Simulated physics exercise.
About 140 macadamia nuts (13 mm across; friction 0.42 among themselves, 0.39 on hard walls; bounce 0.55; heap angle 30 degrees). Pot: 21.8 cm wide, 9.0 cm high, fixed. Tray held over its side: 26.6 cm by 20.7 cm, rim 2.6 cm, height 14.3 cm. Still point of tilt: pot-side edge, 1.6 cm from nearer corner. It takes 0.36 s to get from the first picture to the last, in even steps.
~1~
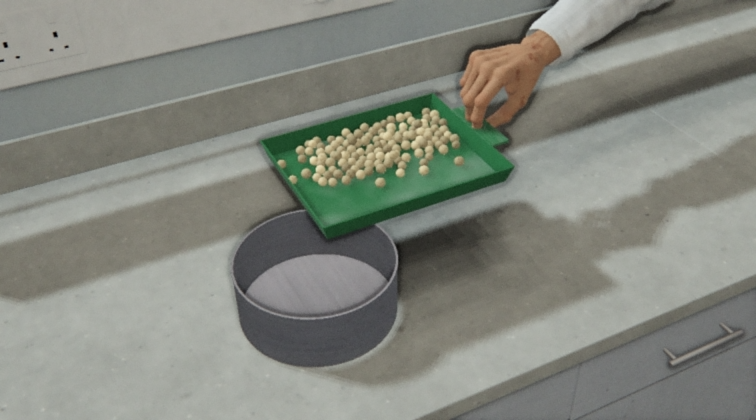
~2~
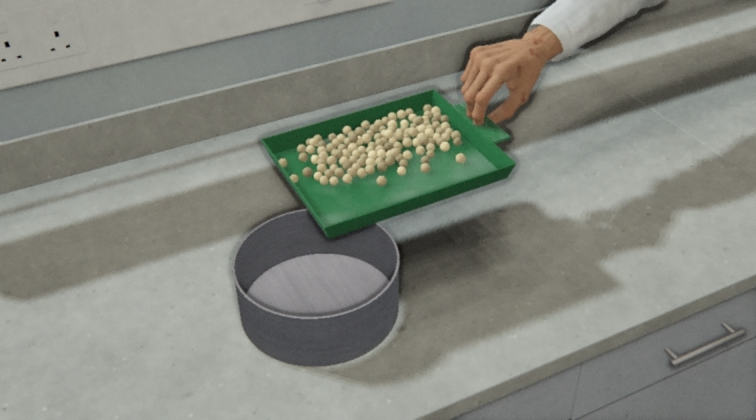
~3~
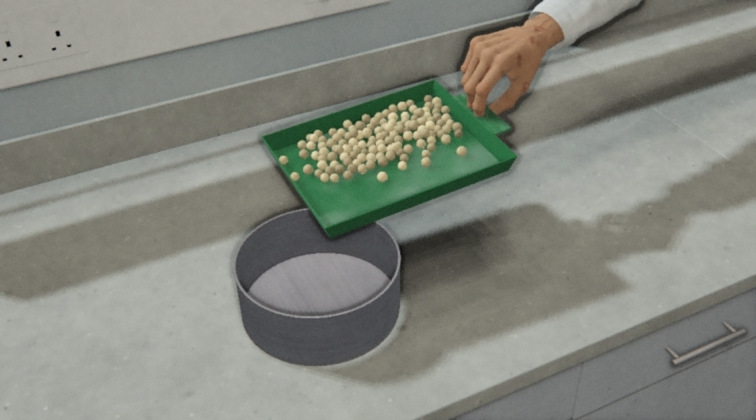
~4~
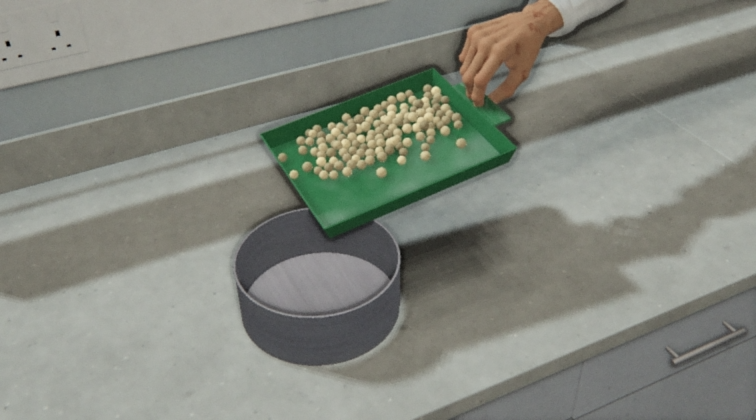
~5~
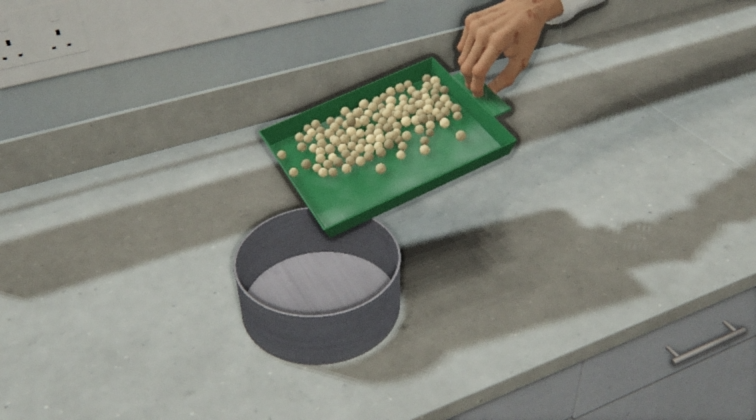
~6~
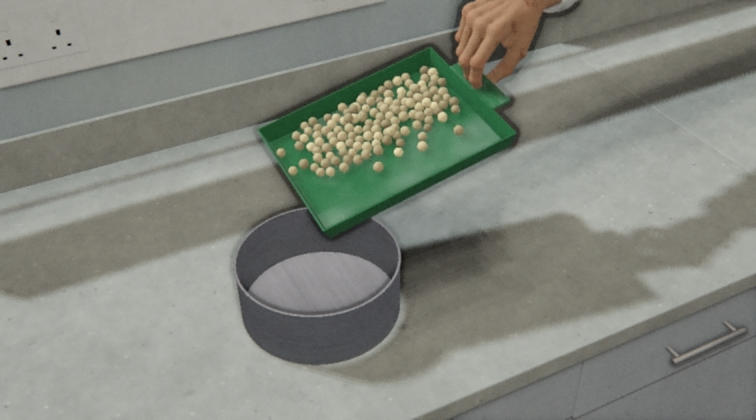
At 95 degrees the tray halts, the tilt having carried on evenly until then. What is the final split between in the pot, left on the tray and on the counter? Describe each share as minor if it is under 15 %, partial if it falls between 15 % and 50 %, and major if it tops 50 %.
Pot - major; tray - minor; counter - minor.
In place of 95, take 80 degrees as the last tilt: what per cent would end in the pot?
In that case some 100 per cent.
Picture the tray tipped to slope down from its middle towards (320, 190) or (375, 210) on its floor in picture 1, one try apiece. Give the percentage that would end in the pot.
55 and 90 %.
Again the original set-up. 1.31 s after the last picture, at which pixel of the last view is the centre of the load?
Look about (304, 198) in the last view.
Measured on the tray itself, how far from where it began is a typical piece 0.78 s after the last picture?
Displacement on the tray: Roughly 12 cm.
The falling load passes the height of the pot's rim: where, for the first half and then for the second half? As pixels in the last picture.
At roughly (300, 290) first, later on at (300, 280).
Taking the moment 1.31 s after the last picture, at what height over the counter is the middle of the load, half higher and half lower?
The halfway mark is near 18 cm.
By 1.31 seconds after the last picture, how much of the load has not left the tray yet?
Some 90 per cent of the load.
Then, 0.78 s after the last picture, tilt 52 degrees; the tray holds 100 %, the pot 0 %.
Then, 1.31 s after the last picture, tilt 77 degrees; the tray holds 90 %, the pot 5 %.
Then, 1.90 s after the last picture, tilt 95 degrees; the tray holds 0 %, the pot 100 %.
In the end, pot 100 %, tray 0 %, counter 0 %.
